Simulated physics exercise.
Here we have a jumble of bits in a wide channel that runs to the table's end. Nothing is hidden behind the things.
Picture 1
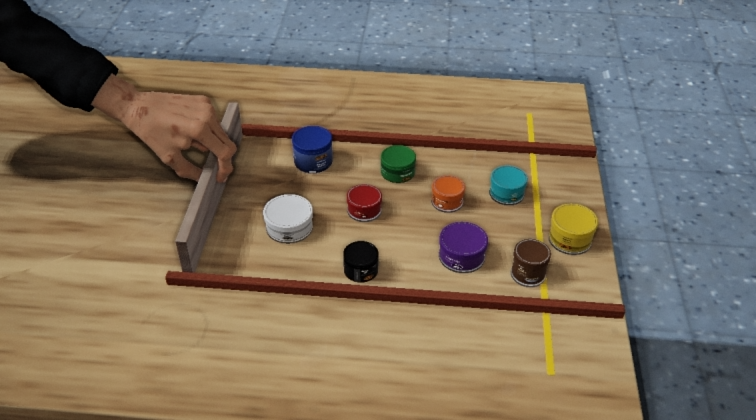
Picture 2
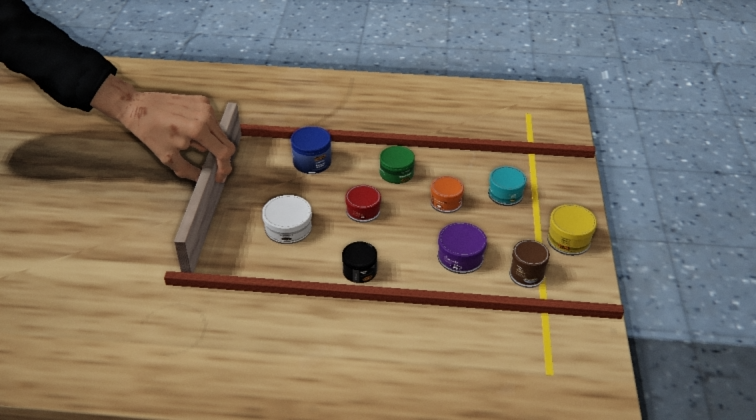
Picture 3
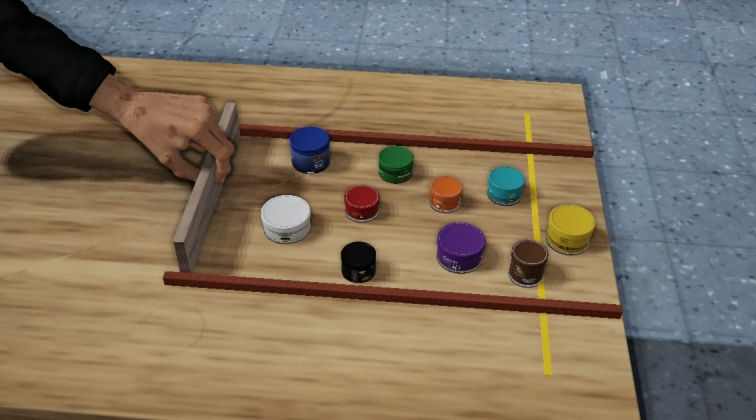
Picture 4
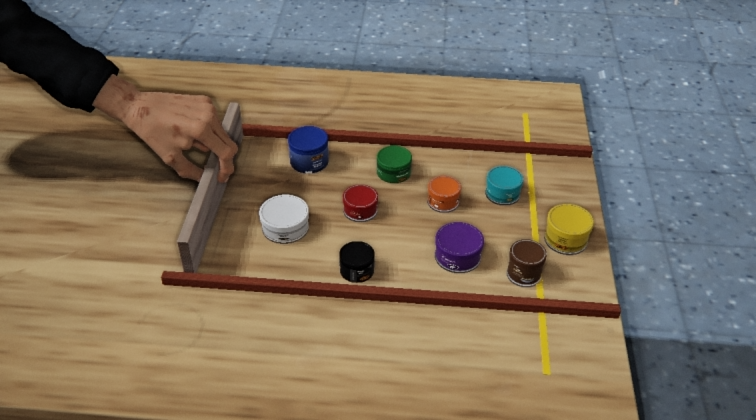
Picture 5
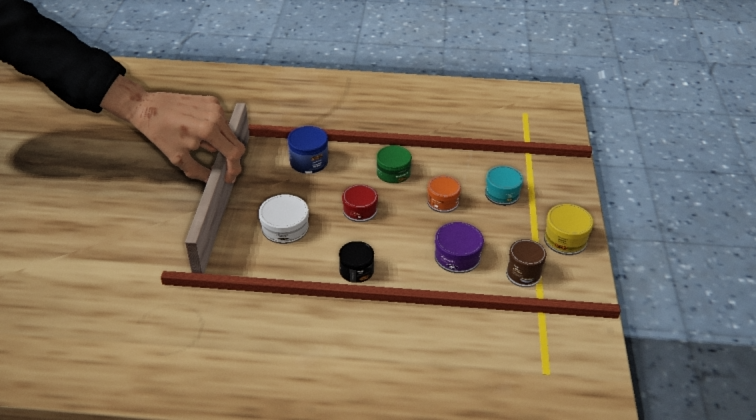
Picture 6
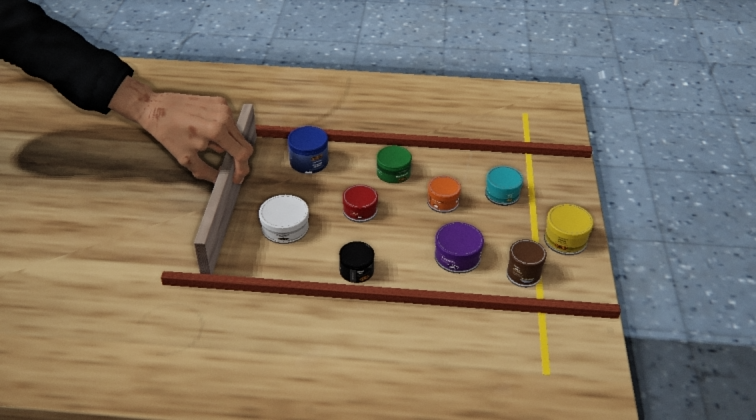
The clip shows a hand holding a board upright behind scattered colourful lidded pots between two red rails on a wooden table; the board stays nearly still, then slides slightly right toward the pots, which remain in place.
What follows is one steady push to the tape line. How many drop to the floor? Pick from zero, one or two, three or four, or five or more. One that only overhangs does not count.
The number that fall off is one or two.
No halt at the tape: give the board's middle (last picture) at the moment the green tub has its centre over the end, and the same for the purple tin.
For the green tub at (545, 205), for the purple tin at (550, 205).
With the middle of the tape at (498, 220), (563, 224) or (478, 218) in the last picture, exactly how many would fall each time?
In that order 0, 5 and 0.
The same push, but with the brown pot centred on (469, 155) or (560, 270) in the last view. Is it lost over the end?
In turn it survives; falls.
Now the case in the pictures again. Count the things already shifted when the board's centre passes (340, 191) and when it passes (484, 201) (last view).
By then 4, and 9.
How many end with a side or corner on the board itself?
It touches 4.
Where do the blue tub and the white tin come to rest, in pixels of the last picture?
The blue tub stops around (551, 161); the white tin around (562, 240).
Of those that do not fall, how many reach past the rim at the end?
That would be 4.
Early on, none off yet; yellow tin at rest near (568, 230); brown pot at rest near (526, 264); turquoise tin at rest near (504, 186).
A while later, none off yet; yellow tin at rest near (568, 230); brown pot travelled a little near (539, 268); turquoise tin travelled a little near (521, 190).
Finally, the number that fall off is one or two; lost, brown pot.
